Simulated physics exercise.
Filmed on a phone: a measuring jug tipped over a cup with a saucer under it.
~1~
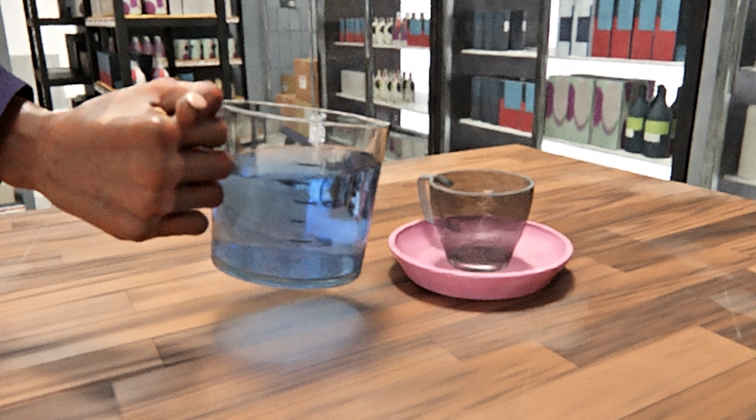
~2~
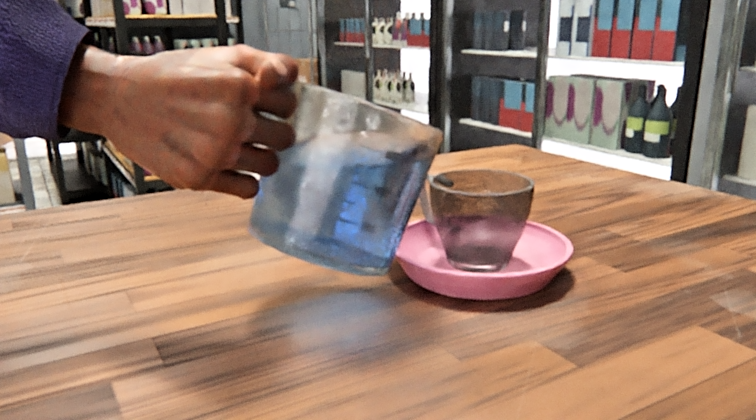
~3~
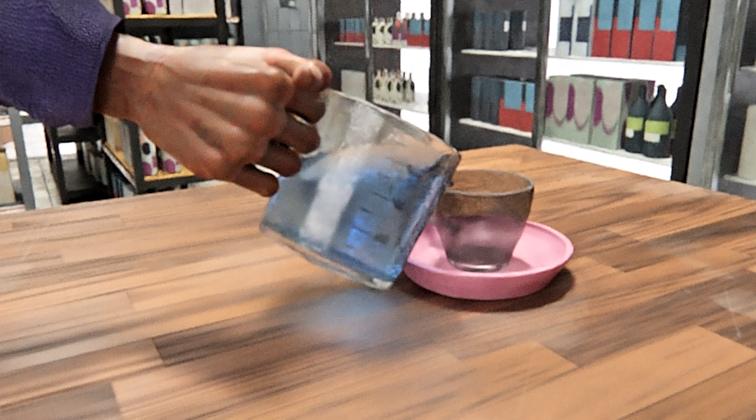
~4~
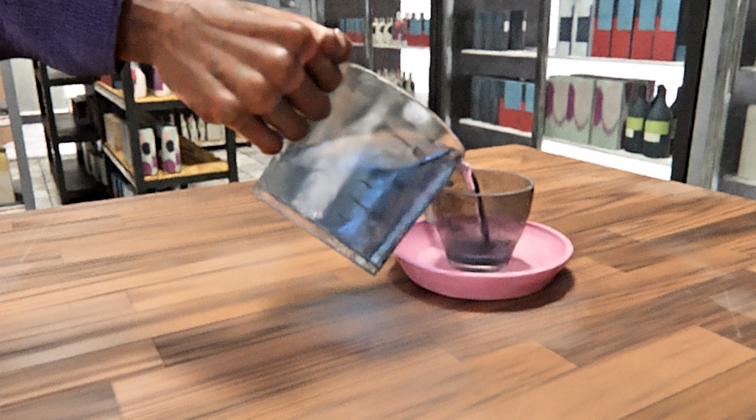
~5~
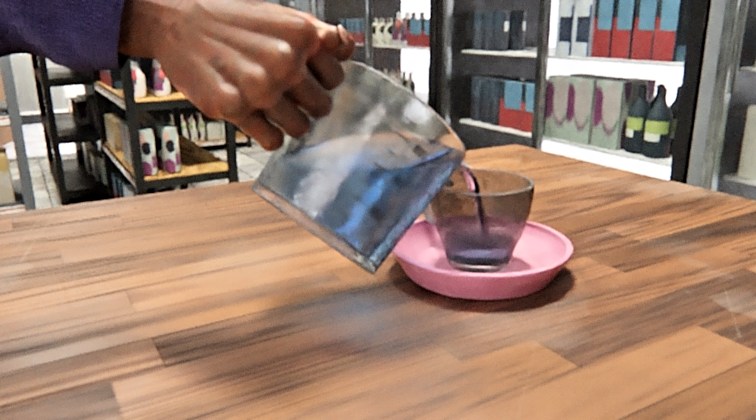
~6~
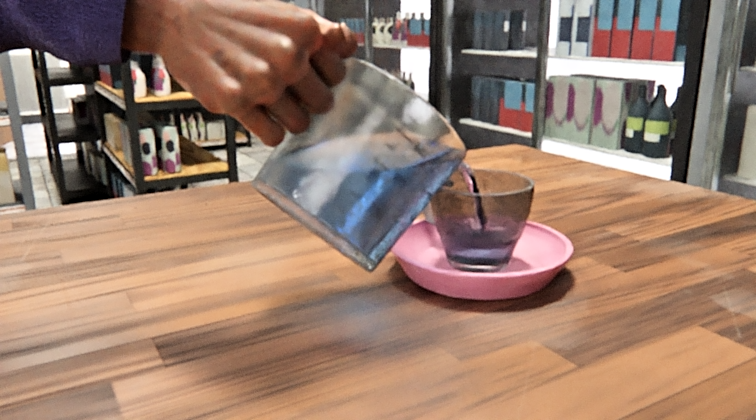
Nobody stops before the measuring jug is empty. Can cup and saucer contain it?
In the end it floods on to the top.
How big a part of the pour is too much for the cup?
Close to 55 %.
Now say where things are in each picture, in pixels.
In the first picture, a hand has the measuring jug; measuring jug (296, 186) about two thirds full; cup (480, 218) empty; saucer (538, 277) dry.
In the second picture, the measuring jug is tipped; measuring jug (342, 175) tipped 20° with all of its load; cup (480, 218) empty.
In the third picture, the measuring jug is tipped; measuring jug (359, 187) tipped 30° with all of its load; cup (480, 218) empty.
In the fourth picture, the stream is running; measuring jug (358, 169) tipped 40° with nearly all of its load; cup nearly empty, surface at (479, 243).
In the fifth picture, the stream is running; measuring jug (358, 167) tipped 40° with nearly all of its load; cup (480, 218) about a quarter full.
In the sixth picture, the stream is running; measuring jug (360, 165) tipped 45° with nearly all of its load; cup about a third full, surface at (479, 231); saucer (538, 277) dry.
Shortly, the cup is full to the brim; the saucer is wet, with room to spare.
Then, the cup is full to the brim; the saucer is nearly full.
At the finish, the cup is full to the brim; the saucer is full and running over.
